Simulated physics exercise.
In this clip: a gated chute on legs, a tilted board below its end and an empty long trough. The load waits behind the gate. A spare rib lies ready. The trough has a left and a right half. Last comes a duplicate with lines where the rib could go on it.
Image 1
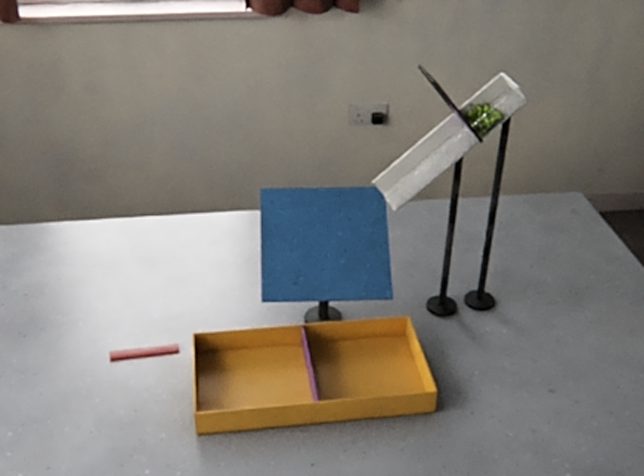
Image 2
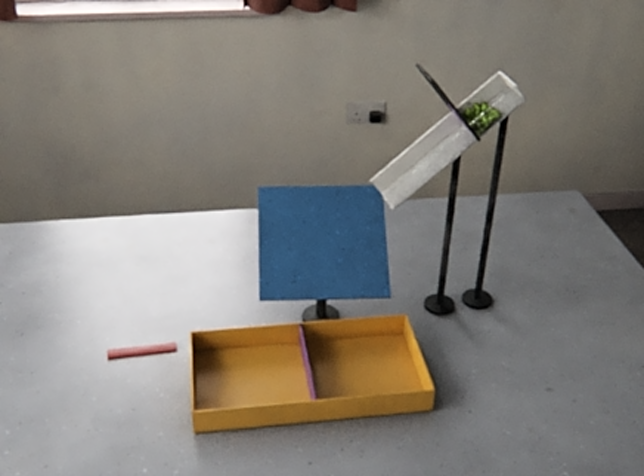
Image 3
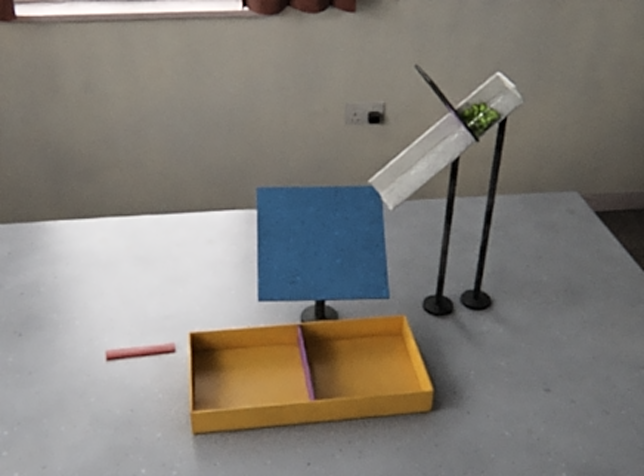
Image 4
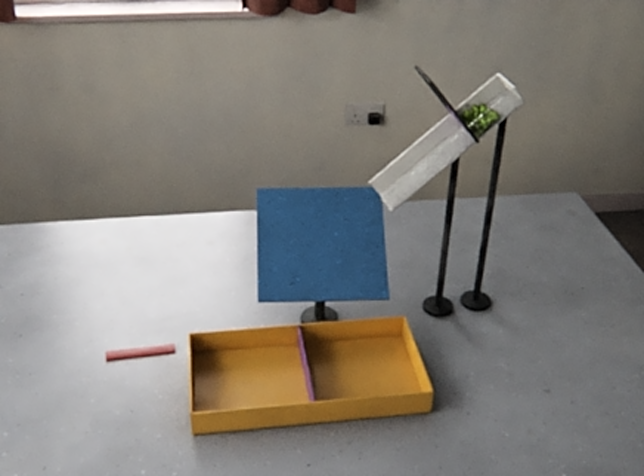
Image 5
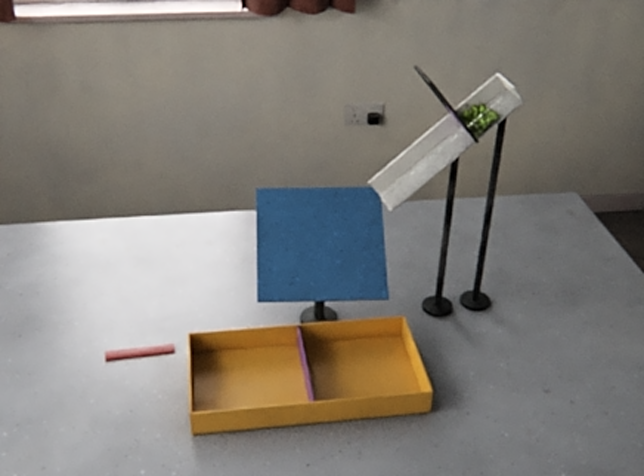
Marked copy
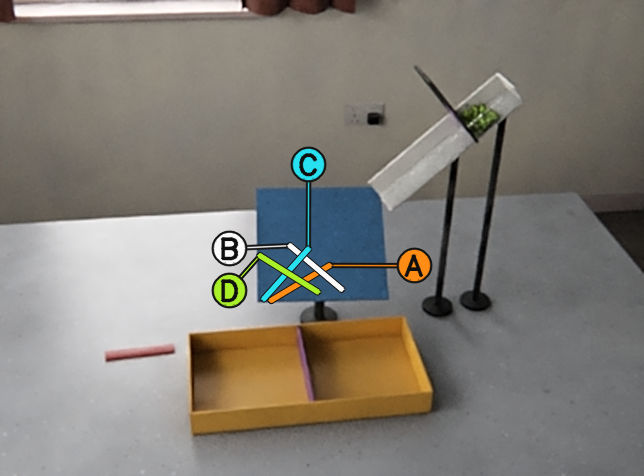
We see a gated white chute on dark legs holding green peas above a tilted blue board and an empty yellow trough with a purple divider, a reddish strip lying to the left; nothing moves beyond a slight shift of view.
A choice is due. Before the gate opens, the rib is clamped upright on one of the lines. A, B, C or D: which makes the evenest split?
Best: A.
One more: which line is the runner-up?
It is C.
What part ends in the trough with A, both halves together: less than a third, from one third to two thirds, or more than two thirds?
More than two thirds.
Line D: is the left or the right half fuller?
Right.
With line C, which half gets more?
Left.
On the marked copy, line A from (329, 265) to (271, 300); line B from (289, 245) to (341, 289); line C from (308, 249) to (263, 298); line D from (259, 255) to (317, 291).
With A, of what is caught, close to two thirds in the left half, close to a third in the right.
With B, of what is caught, only a few in the left half, all but a few in the right.
With C, of what is caught, the bulk in the left half, close to a quarter in the right.
With D, of what is caught, a small share in the left half, all but a few in the right.
